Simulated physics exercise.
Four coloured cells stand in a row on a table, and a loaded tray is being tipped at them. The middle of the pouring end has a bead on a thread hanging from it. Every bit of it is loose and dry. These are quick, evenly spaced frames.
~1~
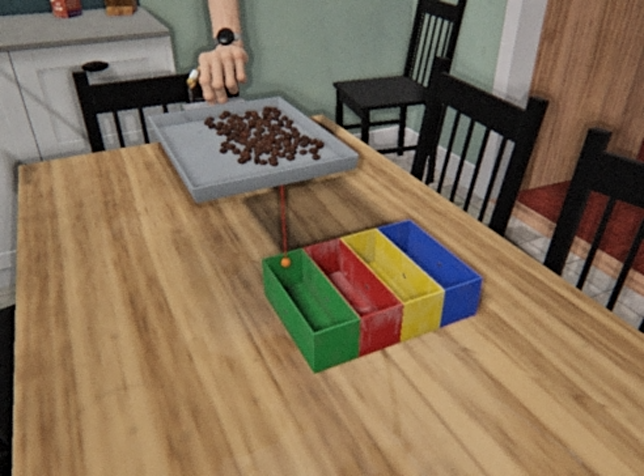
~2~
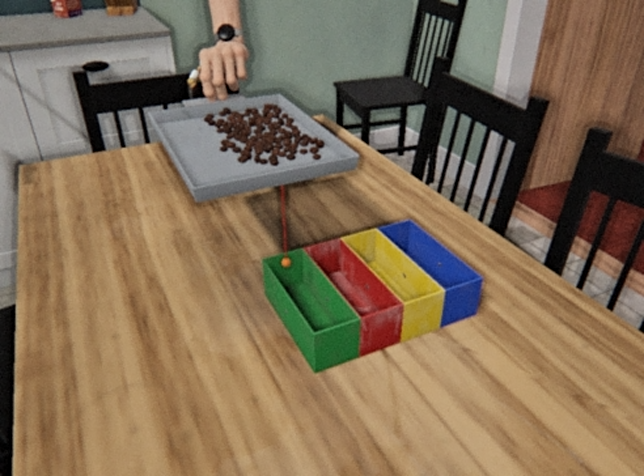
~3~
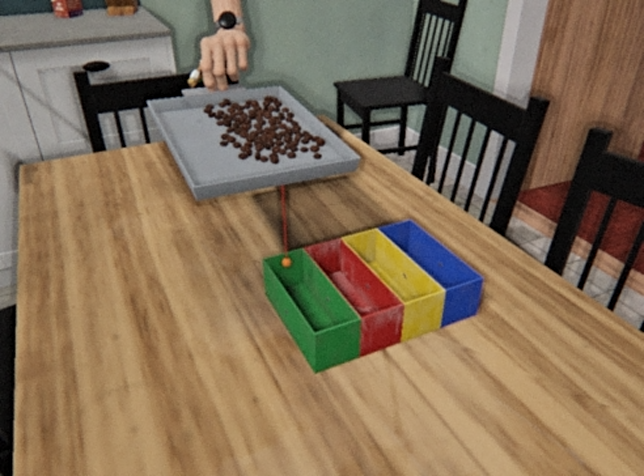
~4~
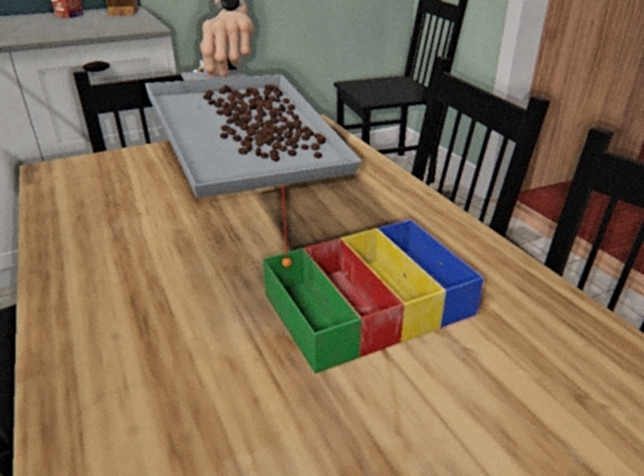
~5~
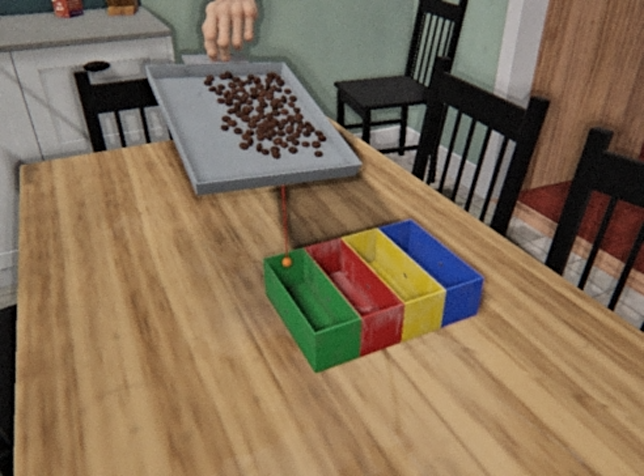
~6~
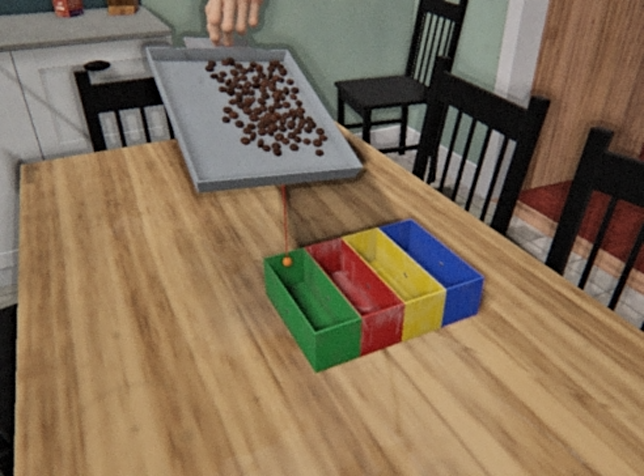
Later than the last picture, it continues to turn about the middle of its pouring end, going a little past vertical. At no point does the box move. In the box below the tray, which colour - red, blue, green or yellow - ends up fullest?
The fullest is red.
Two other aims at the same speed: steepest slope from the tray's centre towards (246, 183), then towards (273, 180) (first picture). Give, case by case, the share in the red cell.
Roughly 0 per cent, and 30 per cent.
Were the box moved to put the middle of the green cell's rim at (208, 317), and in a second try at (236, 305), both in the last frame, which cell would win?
Try one: The cell in blue; try two: Blue.
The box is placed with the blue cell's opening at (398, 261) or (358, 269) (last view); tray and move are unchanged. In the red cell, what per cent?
You'd get 10 in a hundred first and 0 in a hundred after that.
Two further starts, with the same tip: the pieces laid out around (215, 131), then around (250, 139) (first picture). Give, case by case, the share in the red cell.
The first start yields 60 per cent, the second 60 per cent.
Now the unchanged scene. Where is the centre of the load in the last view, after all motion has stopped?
Last view, resting centre - approx. (358, 305).
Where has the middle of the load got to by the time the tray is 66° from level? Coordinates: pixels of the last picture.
Load centre: Approx. (330, 162).
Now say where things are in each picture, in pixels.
The first frame shows corners of the pouring end (195, 187) and (355, 155), level; middle of the load (258, 134), flat chocolate drops; bead on its thread (286, 263); green cell (337, 342); red cell (381, 327); yellow cell (422, 313); blue cell (461, 299).
The second frame shows corners of the pouring end (195, 187) and (356, 155), level; middle of the load (258, 132).
The third frame shows corners of the pouring end (196, 185) and (357, 157), tipped barely, lowest at the right corner; middle of the load (258, 127).
The fourth frame shows corners of the pouring end (197, 184) and (358, 160), tipped a little, lowest at the right corner; middle of the load (259, 119).
The fifth frame shows corners of the pouring end (198, 182) and (359, 163), tipped clearly, lowest at the right corner; middle of the load (260, 110).
The sixth frame shows corners of the pouring end (200, 180) and (359, 165), tipped clearly, lowest at the right corner; middle of the load (262, 102); green cell (338, 342); red cell (382, 326); yellow cell (424, 312); blue cell (462, 299).
Just after the last frame, tray tipped steeply; almost all on the tray; about a tenth falling or outside the box.
A moment on, tray tipped past a quarter turn; roughly a third on the tray; roughly a third in the red cell; roughly a quarter in the yellow cell; about a tenth in the green cell; just a few in the blue cell; about a tenth falling or outside the box.
Further on, tray tipped past a quarter turn; roughly two thirds in the red cell; roughly a quarter in the yellow cell; about a tenth in the green cell; just a few in the blue cell.
When it is over, tray tipped past a quarter turn; roughly two thirds in the red cell; roughly a quarter in the yellow cell; about a tenth in the green cell; just a few in the blue cell.
